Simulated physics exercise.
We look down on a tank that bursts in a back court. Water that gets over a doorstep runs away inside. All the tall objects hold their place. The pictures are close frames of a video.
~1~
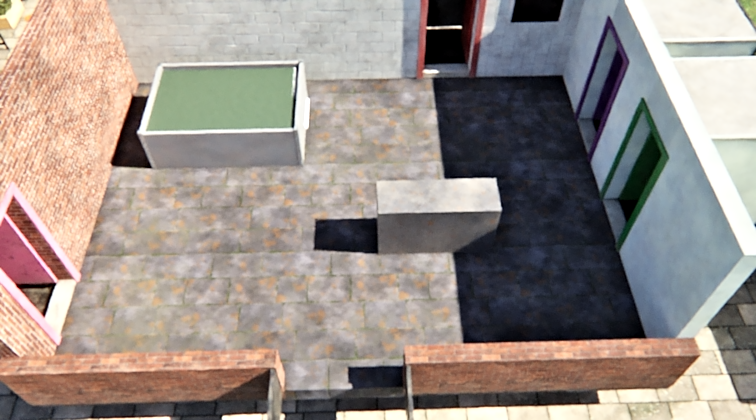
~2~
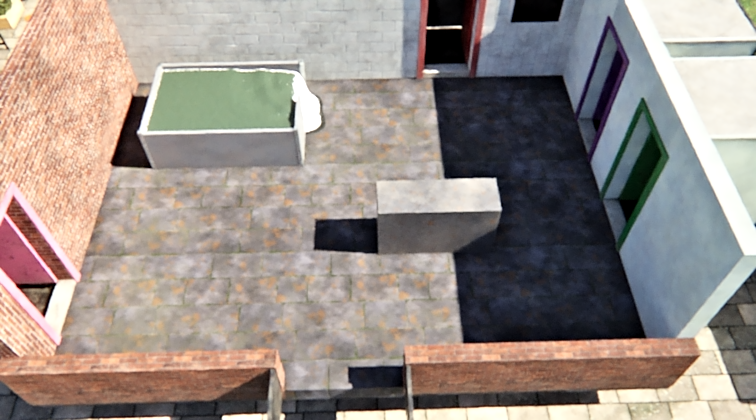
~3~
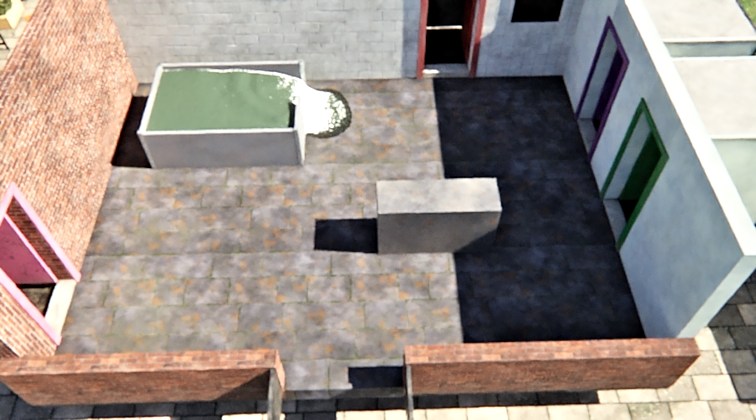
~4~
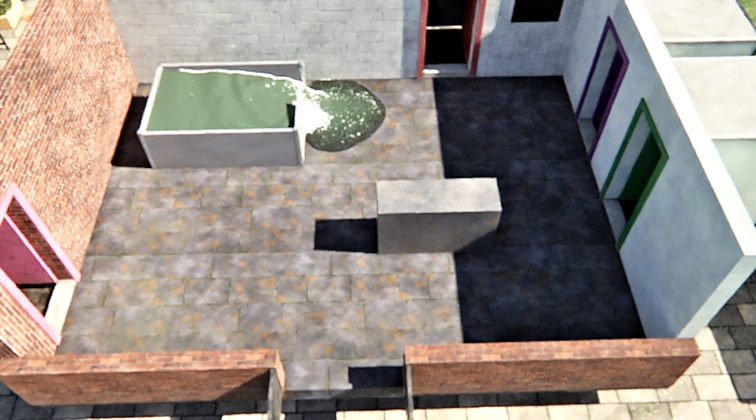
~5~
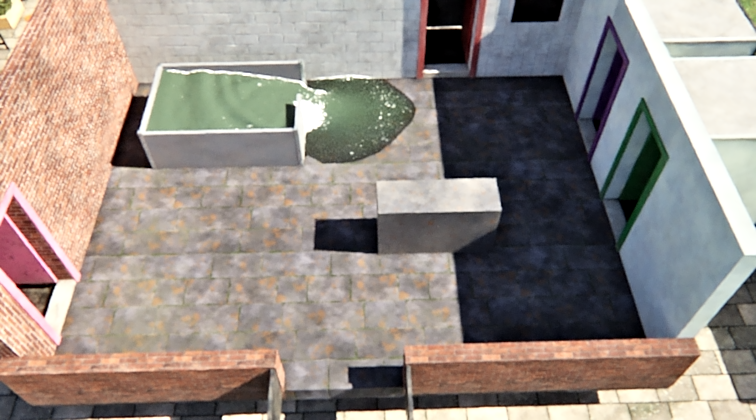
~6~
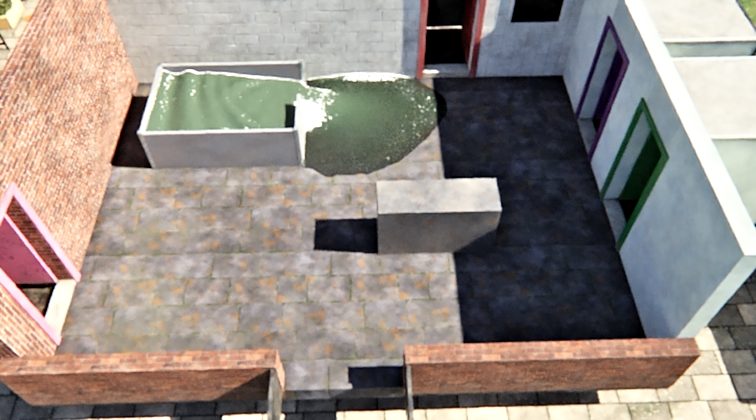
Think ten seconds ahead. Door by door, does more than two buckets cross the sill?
One by one: The red door holds within the limit; the pink door holds within the limit; the green door floods; the purple door floods.
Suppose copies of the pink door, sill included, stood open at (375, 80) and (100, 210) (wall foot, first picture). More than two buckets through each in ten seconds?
As listed: Floods, holds.
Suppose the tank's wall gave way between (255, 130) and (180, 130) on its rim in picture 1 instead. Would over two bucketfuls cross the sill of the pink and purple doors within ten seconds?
Then: Pink goes over; purple is under.
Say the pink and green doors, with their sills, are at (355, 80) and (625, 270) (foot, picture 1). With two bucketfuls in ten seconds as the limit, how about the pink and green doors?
In short: Pink goes over; green goes over.
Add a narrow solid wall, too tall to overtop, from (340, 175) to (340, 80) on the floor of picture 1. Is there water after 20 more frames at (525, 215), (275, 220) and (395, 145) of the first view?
One after the other: Not flooded, covered, free of water.
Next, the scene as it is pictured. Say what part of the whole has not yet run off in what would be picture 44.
Roughly 90 per cent.
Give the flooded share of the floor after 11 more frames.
I make it 35 per cent.
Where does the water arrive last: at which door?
The pink-painted one.
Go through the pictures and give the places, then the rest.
In the first frame, the open tank at (226, 99) is whole and still.
In the second frame, the front is at (309, 96), out from the gap at (301, 101).
In the third frame, the front is at (347, 120), out from the gap at (302, 103).
In the fourth frame, water pours out at (302, 104) and has run to (379, 105).
In the fifth frame, water pours out at (302, 104) and has run to (408, 103).
In the sixth frame, the front is at (439, 100), out from the gap at (302, 103).
A moment on, water covers 25 % of the floor; the red door wet at the sill, nothing in, the pink door not reached, the green door not reached, the purple door not reached.
Next, water covers 35 % of the floor; the red door wet at the sill, nothing in, the pink door not reached, the green door not reached, the purple door under two buckets in.
Then, water covers 40 % of the floor; the red door wet at the sill, nothing in, the pink door not reached, the green door under two buckets in, the purple door far over two buckets in.
Later, water covers 55 % of the floor; the red door wet at the sill, nothing in, the pink door not reached, the green door over two buckets in, the purple door far over two buckets in.
In the end, water covers 85 % of the floor; the red door wet at the sill, nothing in, the pink door wet at the sill, nothing in, the green door over two buckets in, the purple door far over two buckets in.
